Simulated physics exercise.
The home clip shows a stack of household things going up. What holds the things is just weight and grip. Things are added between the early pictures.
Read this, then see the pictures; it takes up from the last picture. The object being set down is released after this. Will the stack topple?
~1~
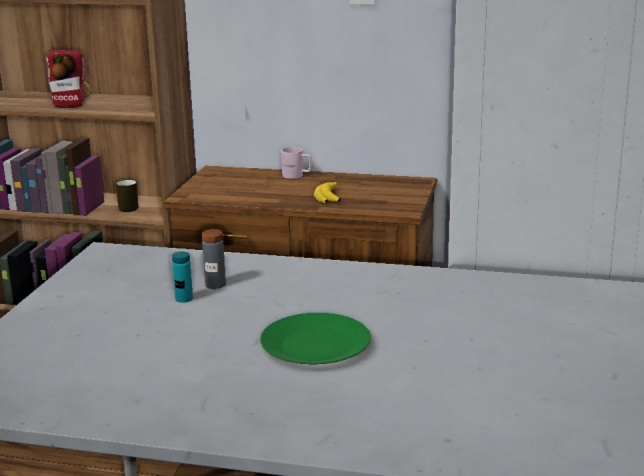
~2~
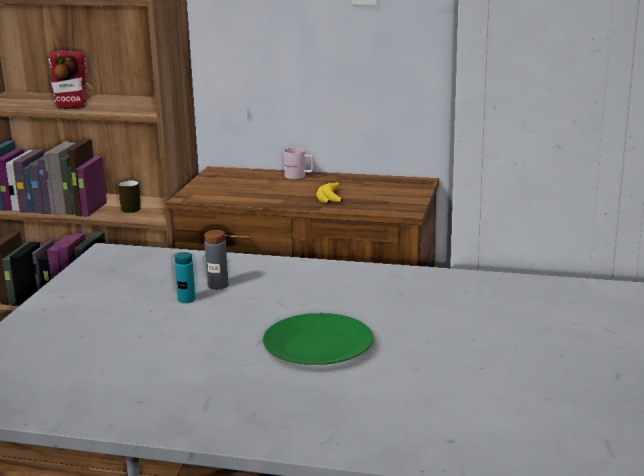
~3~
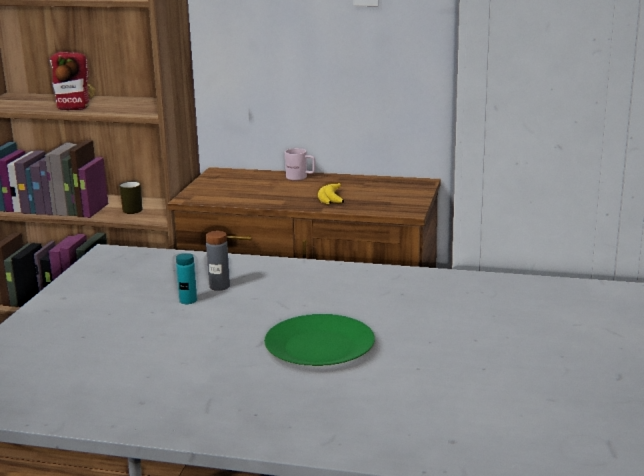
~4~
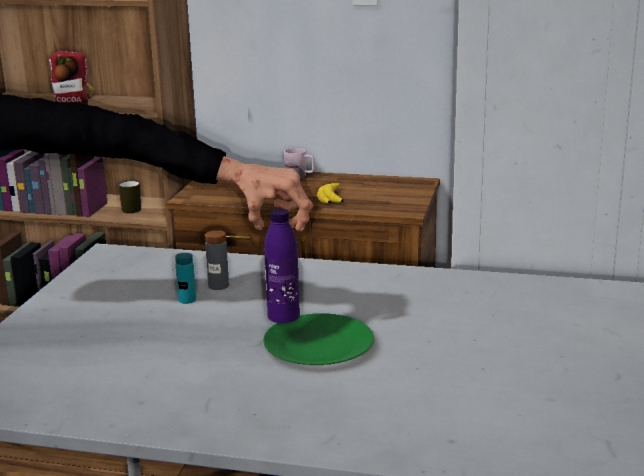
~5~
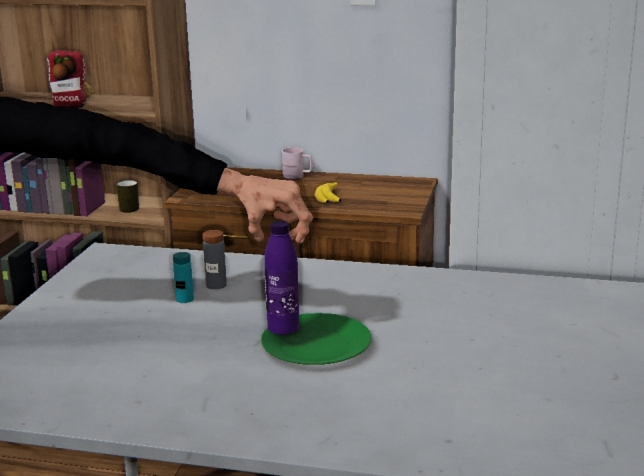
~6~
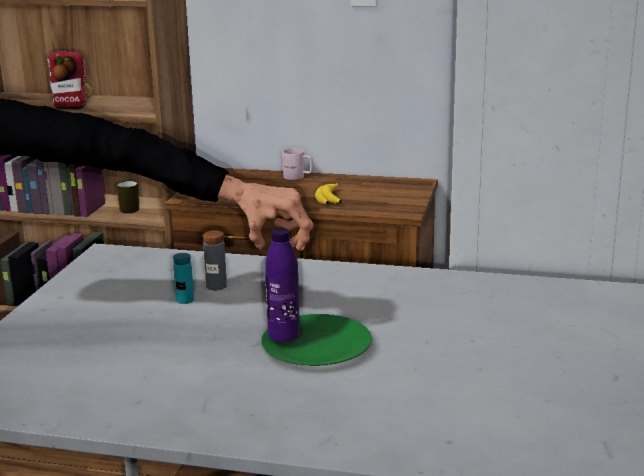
My guess is the pile will stay put.
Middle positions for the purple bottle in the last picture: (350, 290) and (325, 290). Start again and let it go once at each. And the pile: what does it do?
So the first time it does not fall and the second time it does not fall.
Then, 1.00 s past the last view, nothing moves.
Then, 2.10 s past the last view, purple bottle resting near (282, 284).
Finally, all 4 still in place. Final places as the last picture's camera would see them, purple bottle near (282, 284). The pile keeps its balance.
